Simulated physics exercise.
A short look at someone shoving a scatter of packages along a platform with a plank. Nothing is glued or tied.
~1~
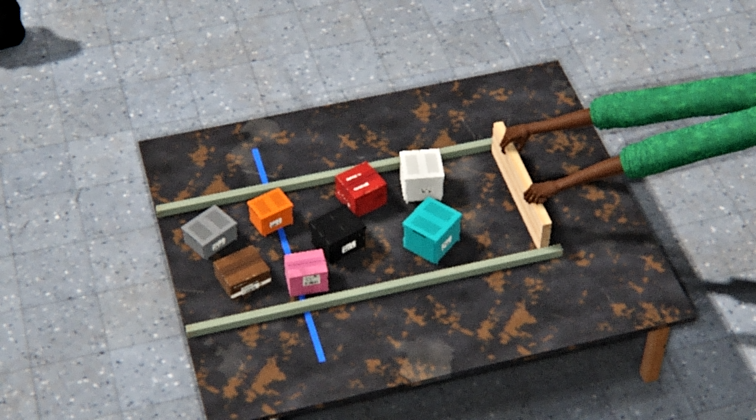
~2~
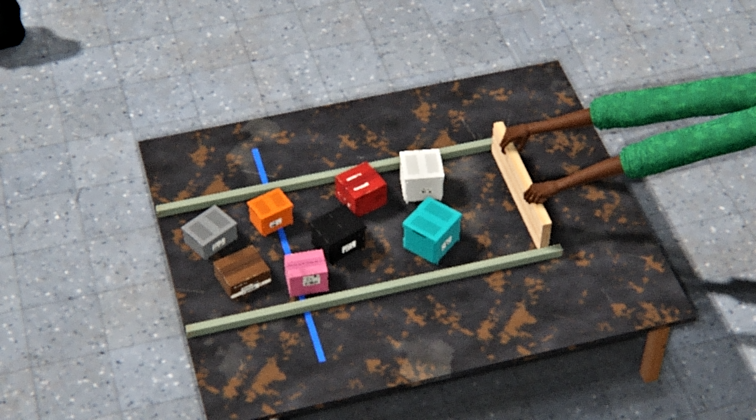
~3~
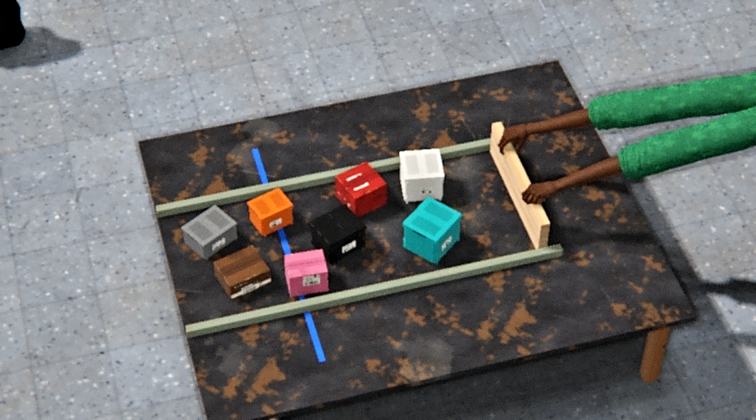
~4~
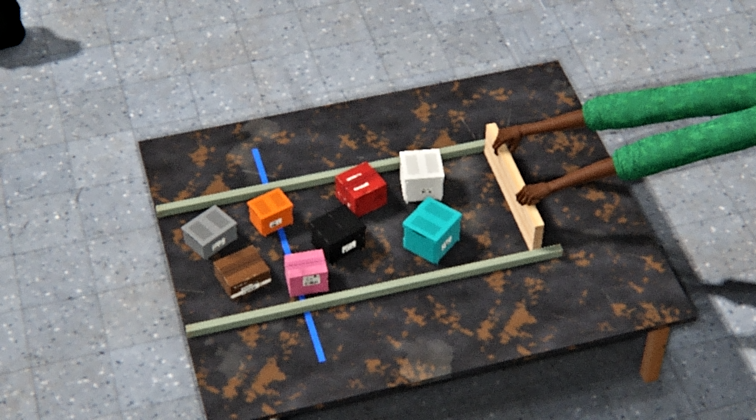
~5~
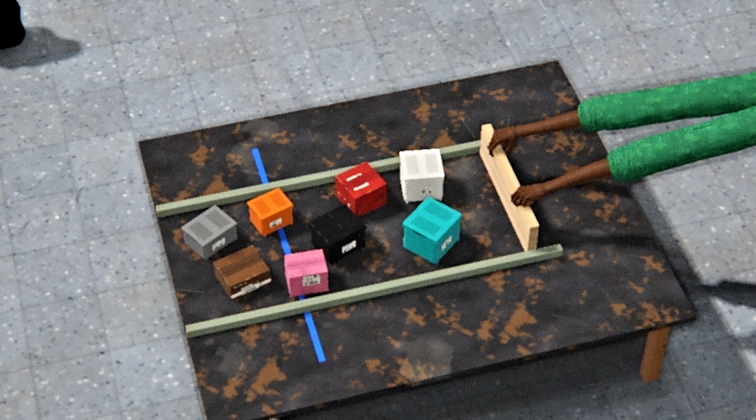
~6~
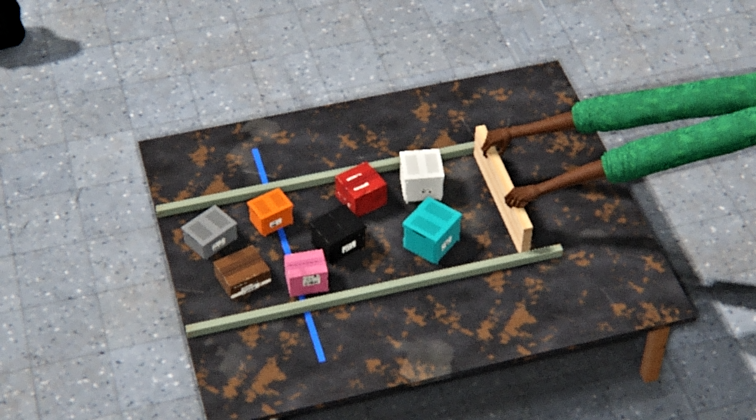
On a dark, rust-mottled platform, colourful packages sit scattered between two pale rails, some near a blue tape line, while two green-sleeved arms hold a wooden plank at right, then slide it slightly left without touching the packages.
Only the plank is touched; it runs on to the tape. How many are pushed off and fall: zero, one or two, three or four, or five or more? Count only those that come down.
As it turns out, the number that fall off is one or two.
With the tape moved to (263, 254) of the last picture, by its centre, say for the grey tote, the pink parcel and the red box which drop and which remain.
The grey tote falls, the pink parcel remains up, the red box remains up.
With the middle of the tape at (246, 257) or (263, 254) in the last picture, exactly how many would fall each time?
It would be 3 and 2.
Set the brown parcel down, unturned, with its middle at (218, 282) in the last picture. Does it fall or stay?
Then it remains up.
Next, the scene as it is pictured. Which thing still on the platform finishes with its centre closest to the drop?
Foremost is the orange tote.
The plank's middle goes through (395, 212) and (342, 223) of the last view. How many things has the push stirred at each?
The counts are 4 and 7.
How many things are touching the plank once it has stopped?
It touches 2.
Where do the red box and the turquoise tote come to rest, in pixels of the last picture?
Near (217, 215) and (264, 264).
Soon after, none off yet; grey tote at rest near (210, 233); brown parcel at rest near (242, 273); orange tote at rest near (271, 213).
By the end, the number that fall off is one or two; fallen, grey tote.
